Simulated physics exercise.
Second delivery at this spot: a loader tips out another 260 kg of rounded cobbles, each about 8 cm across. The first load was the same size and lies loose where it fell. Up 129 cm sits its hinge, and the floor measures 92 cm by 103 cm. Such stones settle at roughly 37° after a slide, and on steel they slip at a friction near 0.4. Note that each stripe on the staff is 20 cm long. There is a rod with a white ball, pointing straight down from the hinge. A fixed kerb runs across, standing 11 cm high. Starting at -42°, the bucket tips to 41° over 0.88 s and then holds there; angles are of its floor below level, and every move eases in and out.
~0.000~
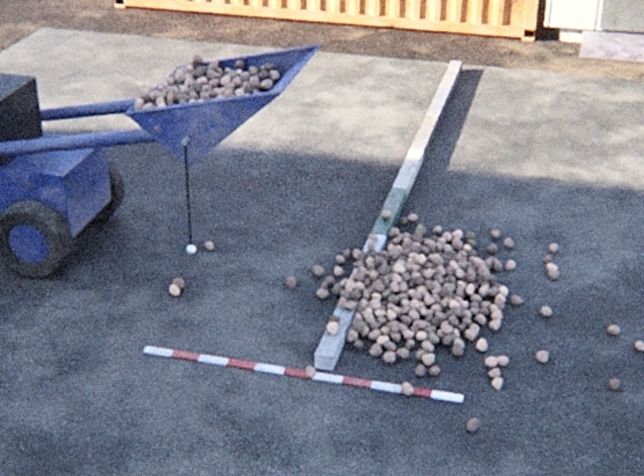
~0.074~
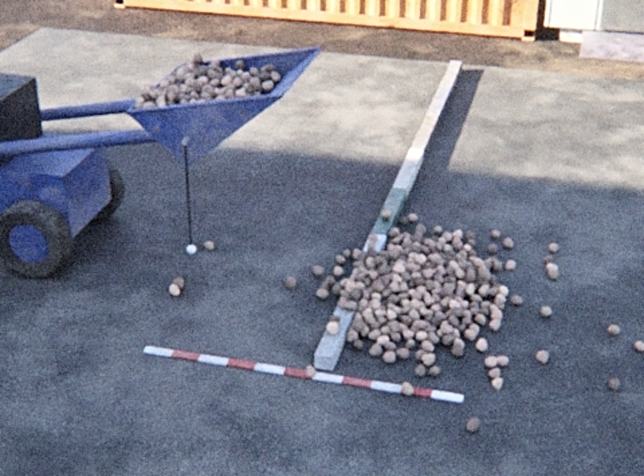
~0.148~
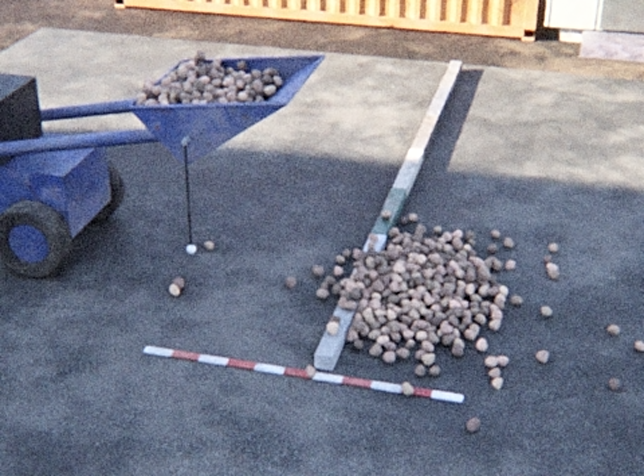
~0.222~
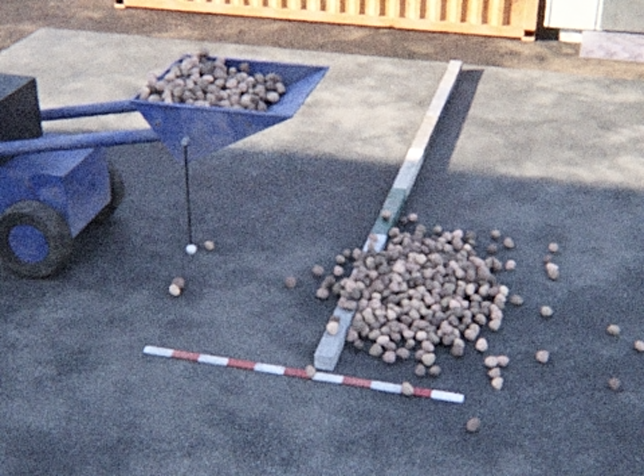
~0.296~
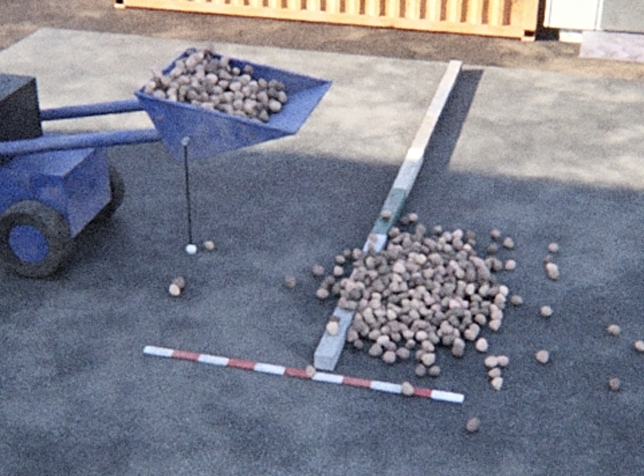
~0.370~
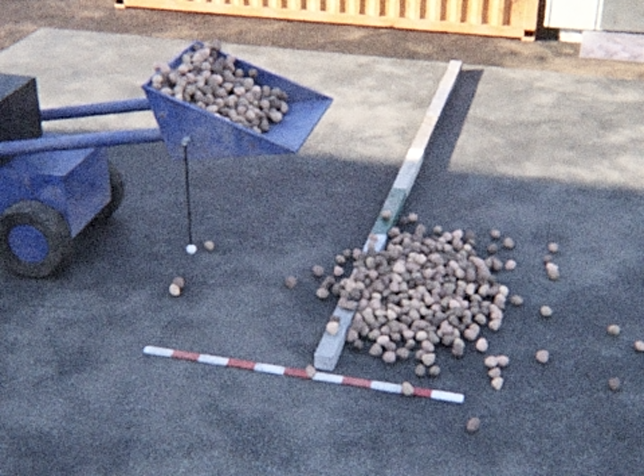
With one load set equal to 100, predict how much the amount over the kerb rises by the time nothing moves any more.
It rises by roughly 14 percent.
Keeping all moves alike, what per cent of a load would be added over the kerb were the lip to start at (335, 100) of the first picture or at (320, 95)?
Roughly 75 and 55 per cent, in that order.
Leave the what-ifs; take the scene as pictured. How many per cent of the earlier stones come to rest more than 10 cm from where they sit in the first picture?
Close to 0 in a hundred of them.
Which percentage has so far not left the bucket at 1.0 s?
About 80 percent.
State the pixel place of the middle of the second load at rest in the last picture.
In the last view, somewhere near (330, 271).
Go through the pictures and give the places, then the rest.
The bucket is at -42°, its lip at (280, 93); the top of the load is at (247, 72). The earlier load is highest near (377, 272), 19 cm above ground level, 10 % on this side of the kerb, 91 % over the kerb, in the first picture.
The bucket is at -40°, its lip at (282, 96); the top of the load is at (243, 72); the stones move at 0.1 m/s on average, in the second picture.
The bucket is at -36°, its lip at (286, 104); the top of the load is at (204, 69); the stones move at 0.3 m/s on average, in the third picture.
Lip at (291, 117), floor tilted -29°, highest stones at (194, 65); the stones move at 0.4 m/s on average, in the fourth picture.
Lip at (295, 133), floor tilted -20°, highest stones at (192, 60); the stones move at 0.4 m/s on average, in the fifth picture.
The bucket is at -10°, its lip at (297, 152); the top of the load is at (198, 55); the stones move at 0.5 m/s on average, in the sixth picture.
After 0.7 s the floor is at 28°; in per cent of one load, 100 in the bucket, 10 on this side of the kerb, 91 over the kerb; the foremost stones are at (591, 323).
After 1.0 s the floor is at 41°; in per cent of one load, 82 in the bucket, 28 on this side of the kerb, 91 over the kerb; the foremost stones are at (591, 323).
After 1.3 s the floor is at 41°; in per cent of one load, 16 in the bucket, 91 on this side of the kerb, 94 over the kerb; the foremost stones are at (591, 323).
After 3.8 s the floor is at 41°; in per cent of one load, 0 in the bucket, 96 on this side of the kerb, 105 over the kerb; the foremost stones are at (591, 323). Net gain over the kerb, 14.
